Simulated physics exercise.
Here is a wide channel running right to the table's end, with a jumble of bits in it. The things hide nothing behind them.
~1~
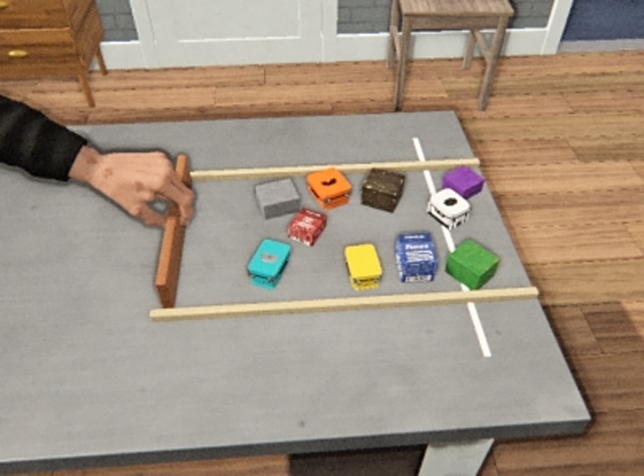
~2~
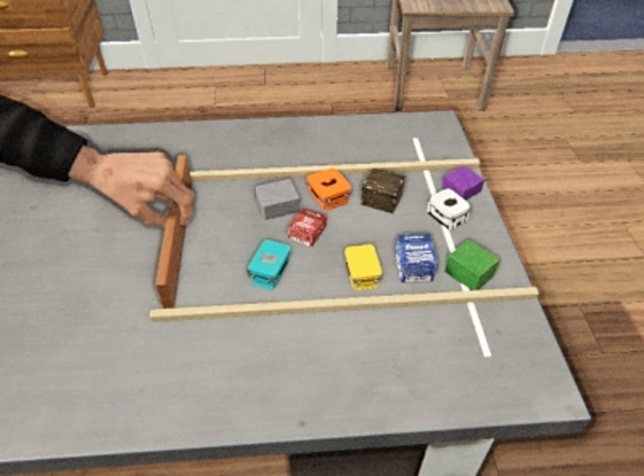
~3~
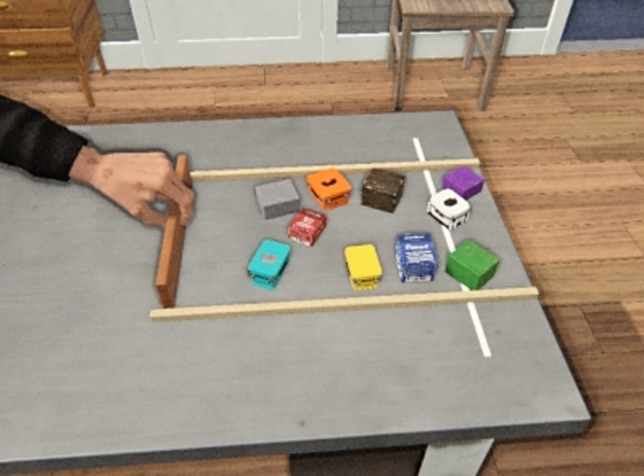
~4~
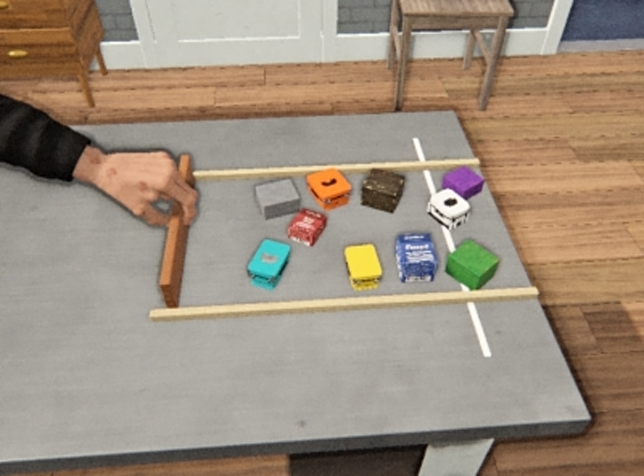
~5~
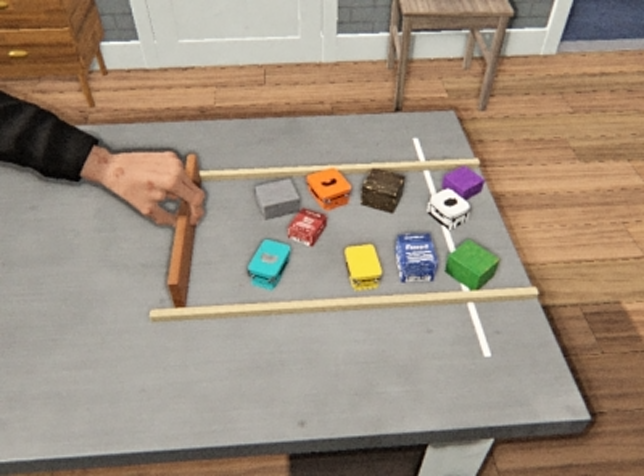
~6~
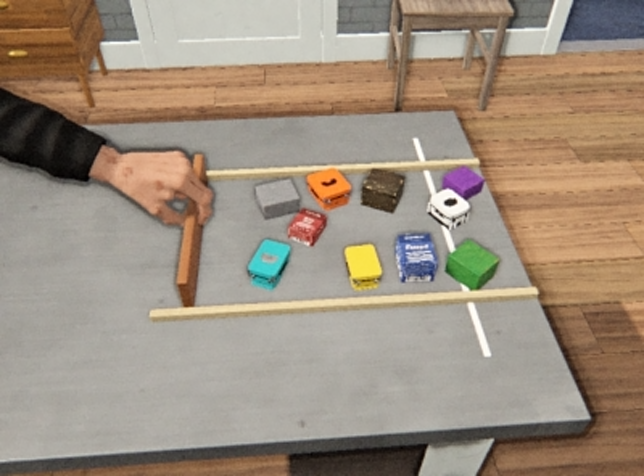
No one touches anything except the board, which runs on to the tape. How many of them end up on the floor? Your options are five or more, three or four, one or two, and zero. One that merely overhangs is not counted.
My pick is three or four.
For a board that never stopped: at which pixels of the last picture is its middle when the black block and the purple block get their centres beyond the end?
Estimated middle: (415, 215), and (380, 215) for the other.
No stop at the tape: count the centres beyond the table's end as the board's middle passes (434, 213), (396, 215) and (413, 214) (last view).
3; 1; 2.
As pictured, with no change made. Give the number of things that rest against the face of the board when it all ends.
3 are in contact with it.
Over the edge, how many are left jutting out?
The count is 1.
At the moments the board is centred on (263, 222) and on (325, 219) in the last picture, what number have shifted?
Up to then 2, and up to the other point 6.
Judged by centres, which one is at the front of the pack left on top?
Foremost: The orange case.
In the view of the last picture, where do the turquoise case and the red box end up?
In the last picture they sit at about (470, 251) and about (457, 217).
Soon after, none off yet; purple block at rest near (463, 184); green block at rest near (472, 266); white case at rest near (449, 210).
At rest, the number that fall off is three or four; fallen, black block, blue box, green block and purple block.
